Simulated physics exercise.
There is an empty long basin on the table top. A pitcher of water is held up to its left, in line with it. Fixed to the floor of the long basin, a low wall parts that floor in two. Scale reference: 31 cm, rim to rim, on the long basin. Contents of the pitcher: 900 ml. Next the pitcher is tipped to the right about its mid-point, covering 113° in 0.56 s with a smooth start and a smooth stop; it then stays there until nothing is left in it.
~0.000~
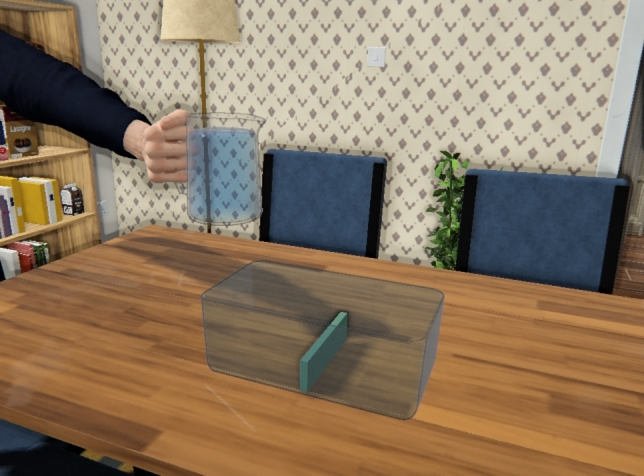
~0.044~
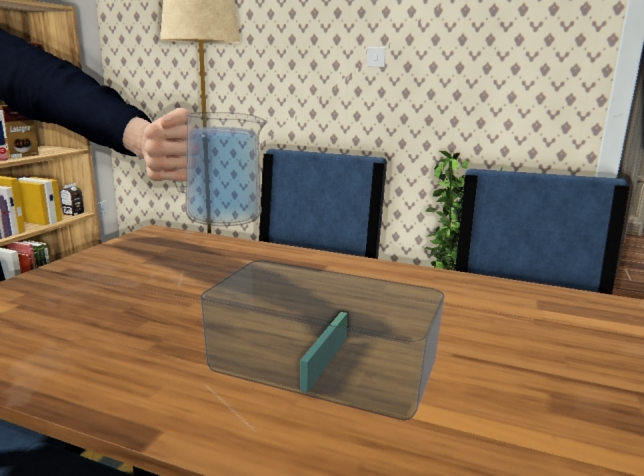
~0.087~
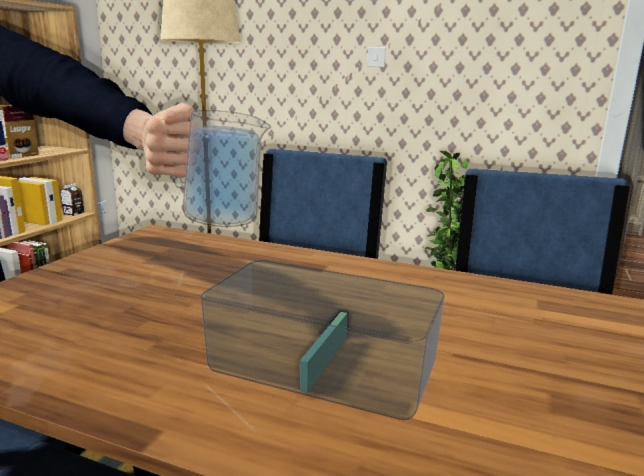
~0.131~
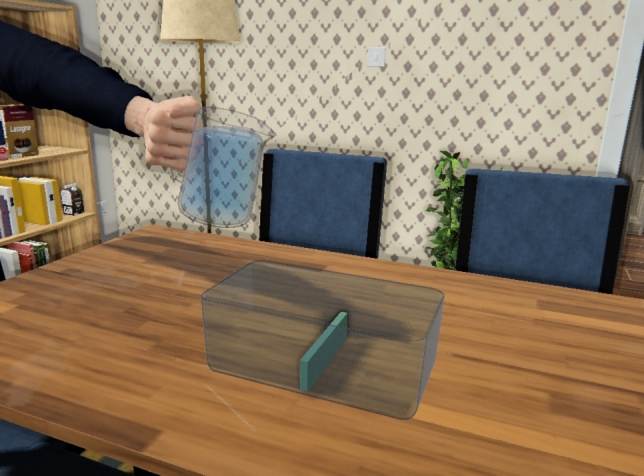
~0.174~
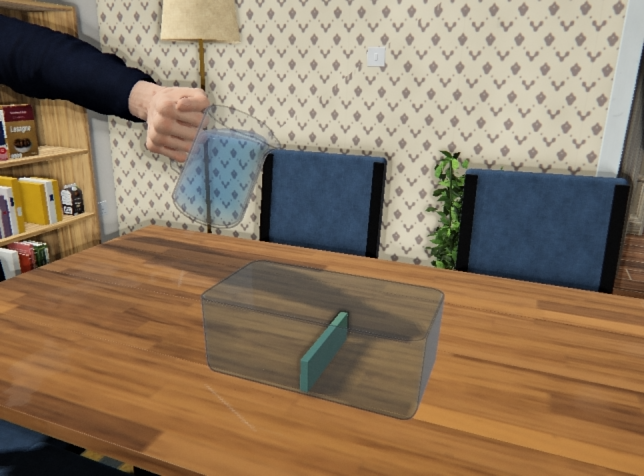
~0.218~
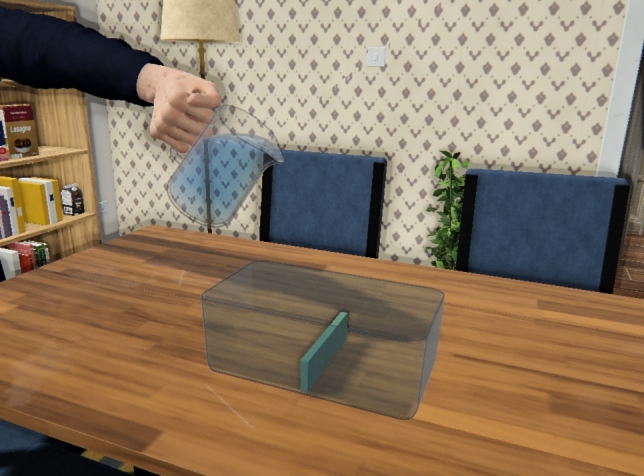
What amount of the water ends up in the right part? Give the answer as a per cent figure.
21 %.
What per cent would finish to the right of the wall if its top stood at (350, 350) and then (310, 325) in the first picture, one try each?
Around 10 and 55 percent, in that order.
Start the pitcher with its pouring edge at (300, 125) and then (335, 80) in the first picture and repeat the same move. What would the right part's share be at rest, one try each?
Roughly 85 per cent the first time and 60 per cent the second.
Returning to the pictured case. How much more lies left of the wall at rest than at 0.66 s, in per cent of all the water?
I'd put it at some 22 percent.
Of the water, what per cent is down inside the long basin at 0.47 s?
I'd put it near 12 percent.
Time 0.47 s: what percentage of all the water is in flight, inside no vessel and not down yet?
Roughly 26 percent.
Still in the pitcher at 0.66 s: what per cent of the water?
18 per cent or so.
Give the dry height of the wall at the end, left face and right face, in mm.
For the left, around 22 mm; for the right, around 40 mm.
After 0.47 s the tilt is 106° and 63 per cent is still to pour, 5 is left of the wall and 6 right of it.
After 0.66 s the tilt is 113° and 19 per cent is still to pour, 48 is left of the wall and 12 right of it.
After 0.85 s the tilt is 113° and 3 per cent is still to pour, 61 is left of the wall and 20 right of it.
After 1.06 s the tilt is 113° and 0 per cent is still to pour, 70 is left of the wall and 20 right of it.
In the end 70 per cent lies left of the wall, 21 right of it and 9 outside.
